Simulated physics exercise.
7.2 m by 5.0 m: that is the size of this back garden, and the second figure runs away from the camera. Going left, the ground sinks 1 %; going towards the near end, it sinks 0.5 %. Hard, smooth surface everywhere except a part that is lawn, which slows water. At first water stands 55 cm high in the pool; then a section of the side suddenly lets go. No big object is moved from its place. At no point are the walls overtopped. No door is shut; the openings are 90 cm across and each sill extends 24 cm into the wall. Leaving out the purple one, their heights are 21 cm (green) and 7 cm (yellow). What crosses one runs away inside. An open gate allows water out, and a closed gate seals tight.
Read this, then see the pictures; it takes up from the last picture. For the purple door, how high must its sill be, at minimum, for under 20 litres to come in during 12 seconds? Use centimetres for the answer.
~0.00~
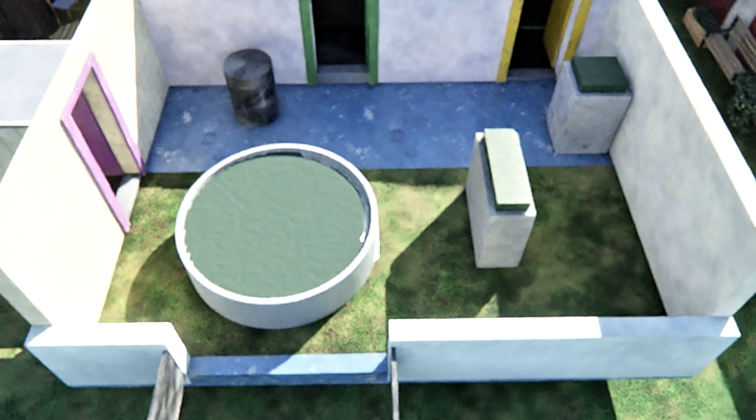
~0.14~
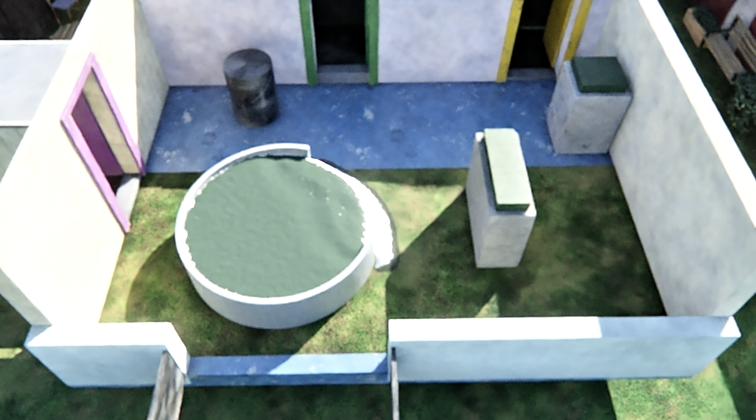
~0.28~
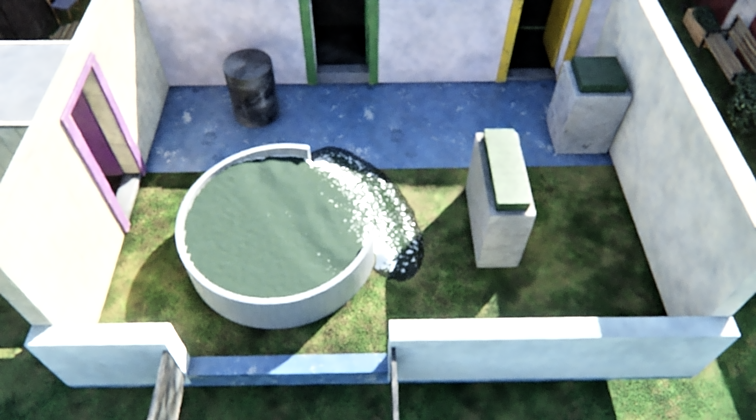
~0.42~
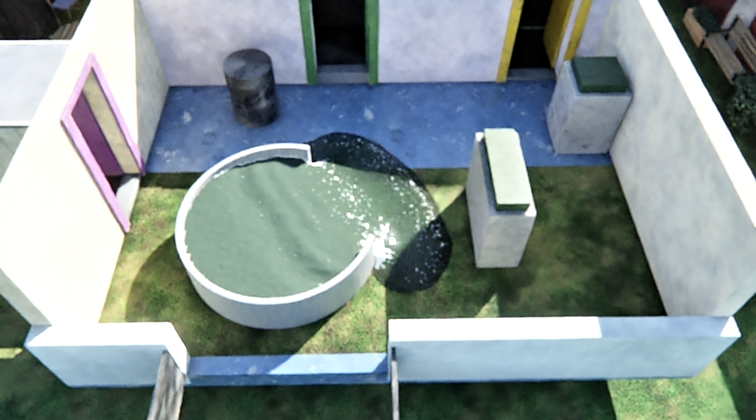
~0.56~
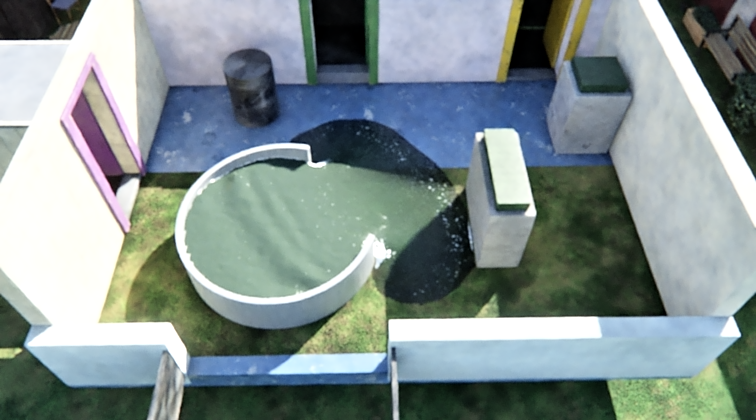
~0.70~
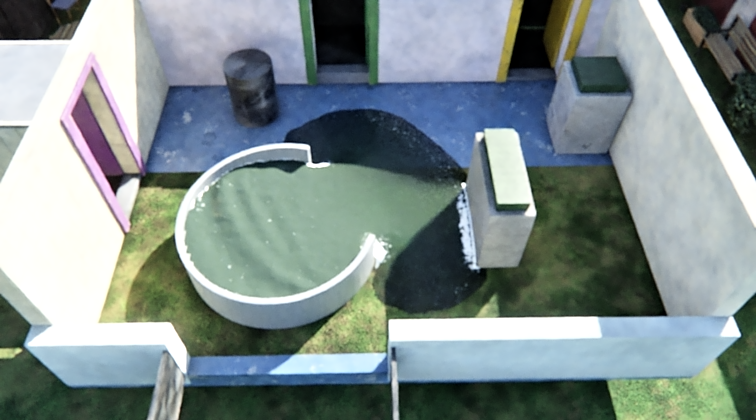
It must be roughly 6 cm high.
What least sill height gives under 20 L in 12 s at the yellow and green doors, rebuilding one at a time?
About 19 cm at yellow and about 9.0 cm at green.
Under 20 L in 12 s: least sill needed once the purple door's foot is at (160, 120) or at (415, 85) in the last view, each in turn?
Around 6.5 and 16 cm respectively.
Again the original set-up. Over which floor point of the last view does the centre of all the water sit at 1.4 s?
Centre of mass: About (331, 220) px.
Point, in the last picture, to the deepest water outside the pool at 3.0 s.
About (576, 84).
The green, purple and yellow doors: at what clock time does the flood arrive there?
Green: 1.2 s; purple: 6.0 s; yellow: 2.0 s.
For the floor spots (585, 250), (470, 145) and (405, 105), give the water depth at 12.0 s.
First 6, then 5, then 4 cm.
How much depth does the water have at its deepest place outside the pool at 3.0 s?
I'd put it near 32 cm.
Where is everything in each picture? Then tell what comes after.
In the first frame, still water, 55 cm deep, in the pool at (279, 219); the purple door at (111, 152) is dry.
In the second frame, the gap is at (360, 200), the front 0.3 m out at a hidden place; the back of the pool holds 55 cm.
In the third frame, the front is at (338, 151), 0.6 m from the gap at (360, 202); 1.4 m2 of floor is wet, 55 cm left at the back.
In the fourth frame, water pours out at (360, 202) and has run 1.0 m, to (361, 140); about 8 cm deep outside, 55 cm at the back.
In the fifth frame, the front is at (383, 129), 1.4 m from the gap at (360, 203); 4.5 m2 of floor is wet, 55 cm left at the back.
In the sixth frame, water pours out at (360, 203) and has run 1.7 m, to (394, 119); about 7 cm deep outside, 55 cm at the back; 2.3 m in a straight line remain to the purple door at (111, 152).
After 1.4 s water covers 35 % of the floor, deepest (30 cm) near (455, 200); it has not reached the purple door.
After 3.0 s water covers 55 % of the floor, deepest (32 cm) near (576, 84); it has not reached the purple door.
After 12.0 s water covers 95 % of the floor, deepest (11 cm) near (88, 358); 9 cm at the purple door, 1 litre in over its 9 cm sill.
At the purple door as built, the water arrived by 6.2 s and peaked near 11 cm at 9.0 s.
Run again over the same 12 s with other heights there, 30 litres in over 5 cm, 14 litres over 6.5 cm. The limit of 20 litres is kept from about 6 cm up.
